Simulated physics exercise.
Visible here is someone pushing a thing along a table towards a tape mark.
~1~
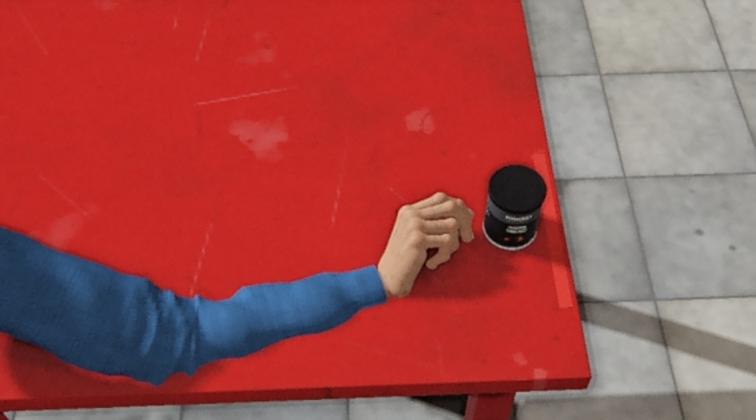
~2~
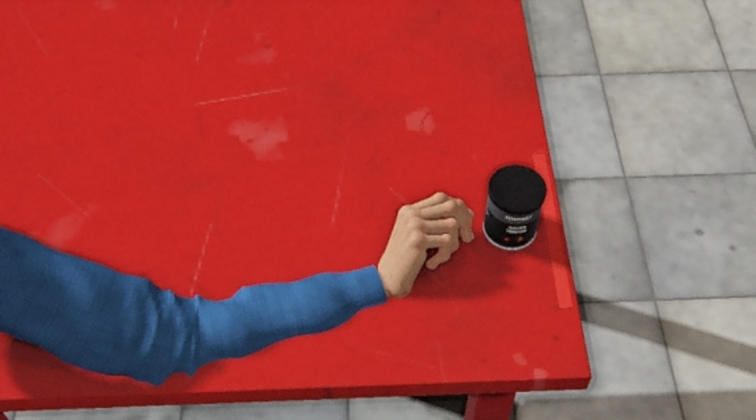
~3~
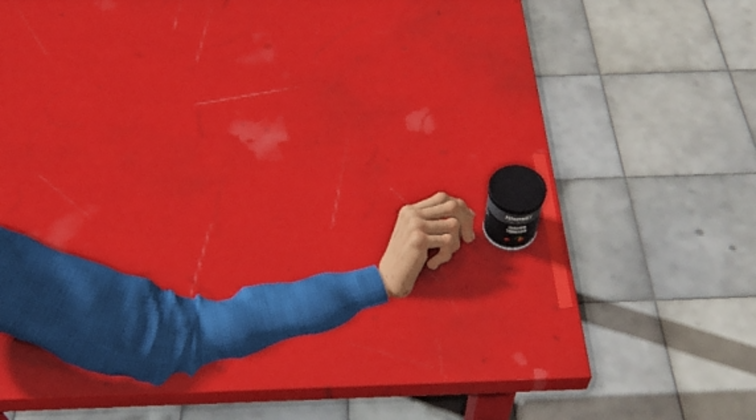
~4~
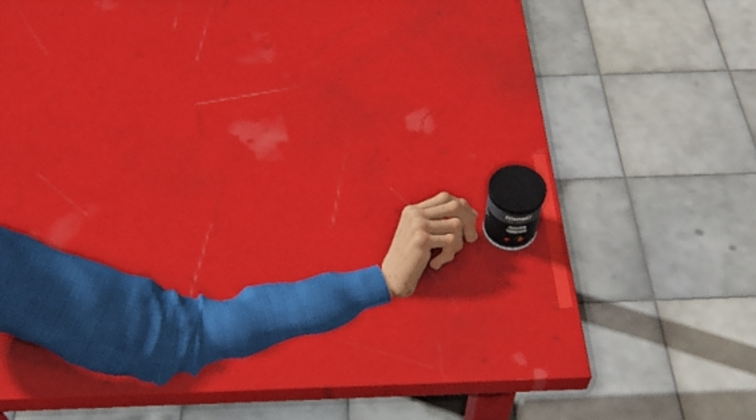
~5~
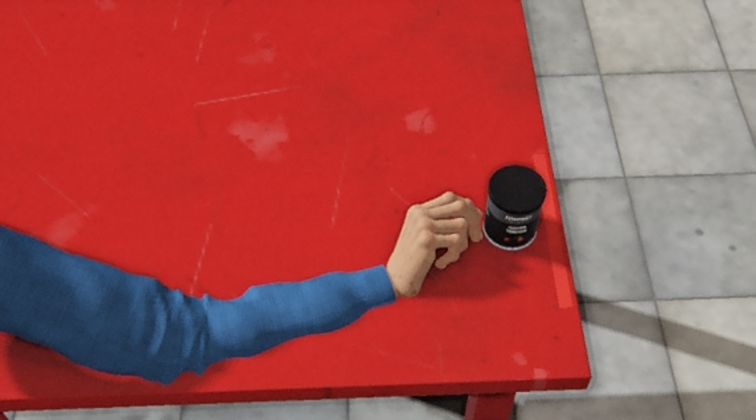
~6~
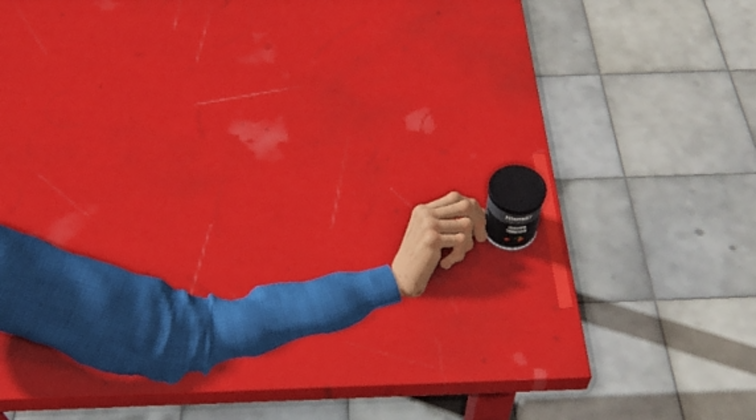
A hand in a blue sleeve inches right across a red table to a black pot.
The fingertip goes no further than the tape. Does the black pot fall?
Looks like it's going to be gone from the table.
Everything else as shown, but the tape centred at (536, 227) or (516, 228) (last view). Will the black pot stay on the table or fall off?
For the black pot, try one: It is lost over the side; try two: It never leaves the tabletop.
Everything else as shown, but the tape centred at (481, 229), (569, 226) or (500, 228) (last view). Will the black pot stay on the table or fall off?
Settles in time; runs on too far; settles in time.
Then, 1.34 s on from there, black pot turned 51° from its first pose near (609, 226).
In the end, the black pot goes over the edge.
